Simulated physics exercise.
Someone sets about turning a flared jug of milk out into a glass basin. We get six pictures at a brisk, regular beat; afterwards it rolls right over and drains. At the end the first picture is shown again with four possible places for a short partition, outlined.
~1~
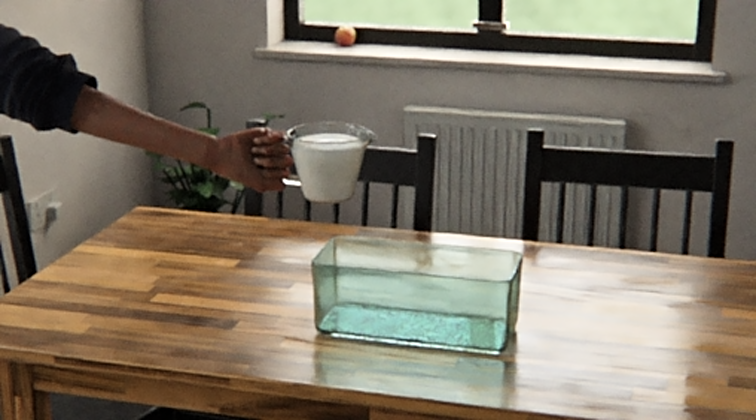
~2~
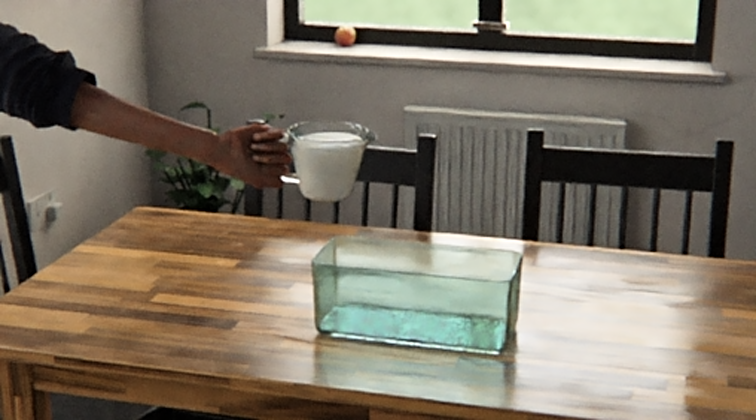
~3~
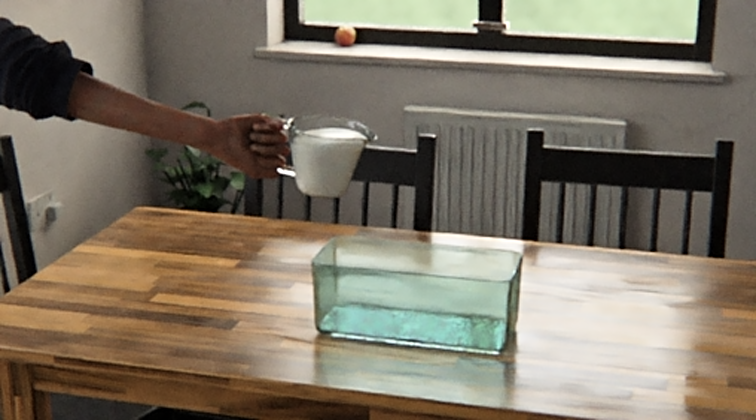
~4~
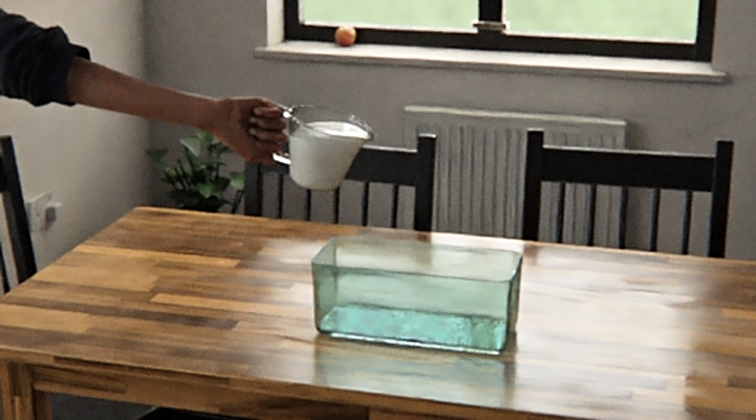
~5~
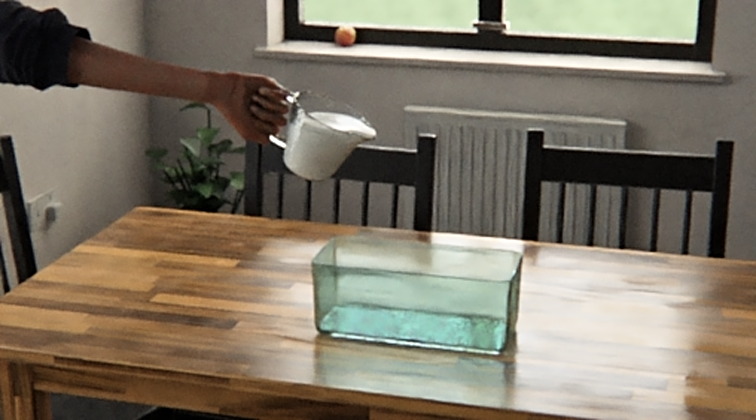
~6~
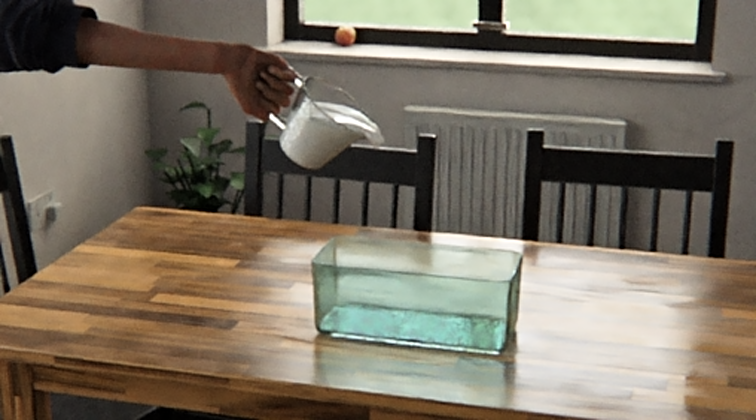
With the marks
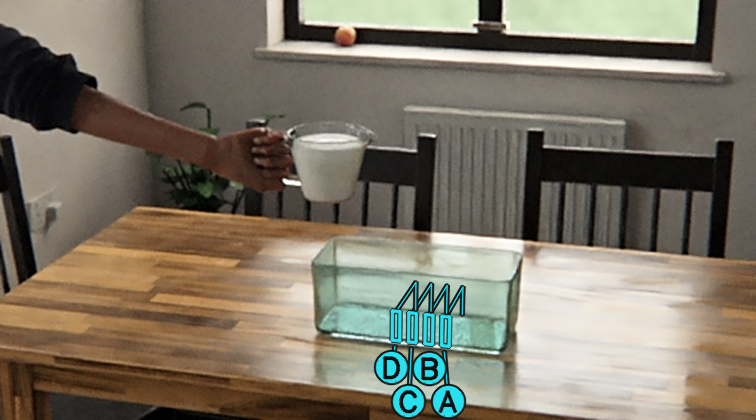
An arm in a dark sleeve reaches in from the left, holding a clear flared jug of milk above a wooden table, seen from a fixed, slightly raised view in a grey-walled room. A greenish glass basin stands on the table, with black chairs, a plant, a radiator and a window behind. The hand holds the jug upright, then steadily tilts it rightward, bringing the milk to its lip.
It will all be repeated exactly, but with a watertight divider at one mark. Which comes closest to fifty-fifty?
Choose A.
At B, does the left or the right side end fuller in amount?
More ends on the right.
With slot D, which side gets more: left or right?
The right one.
On the marked copy, A at (444, 351); B at (427, 349); C at (411, 347); D at (394, 346).
If A is chosen, about 55 % ends left of the wall and 39 % right of it; 7 % is lost outside.
If B is chosen, about 24 % ends left of the wall and 71 % right of it; 5 % is lost outside.
If C is chosen, about 15 % ends left of the wall and 79 % right of it; 6 % is lost outside.
If D is chosen, about 10 % ends left of the wall and 84 % right of it; 6 % is lost outside.
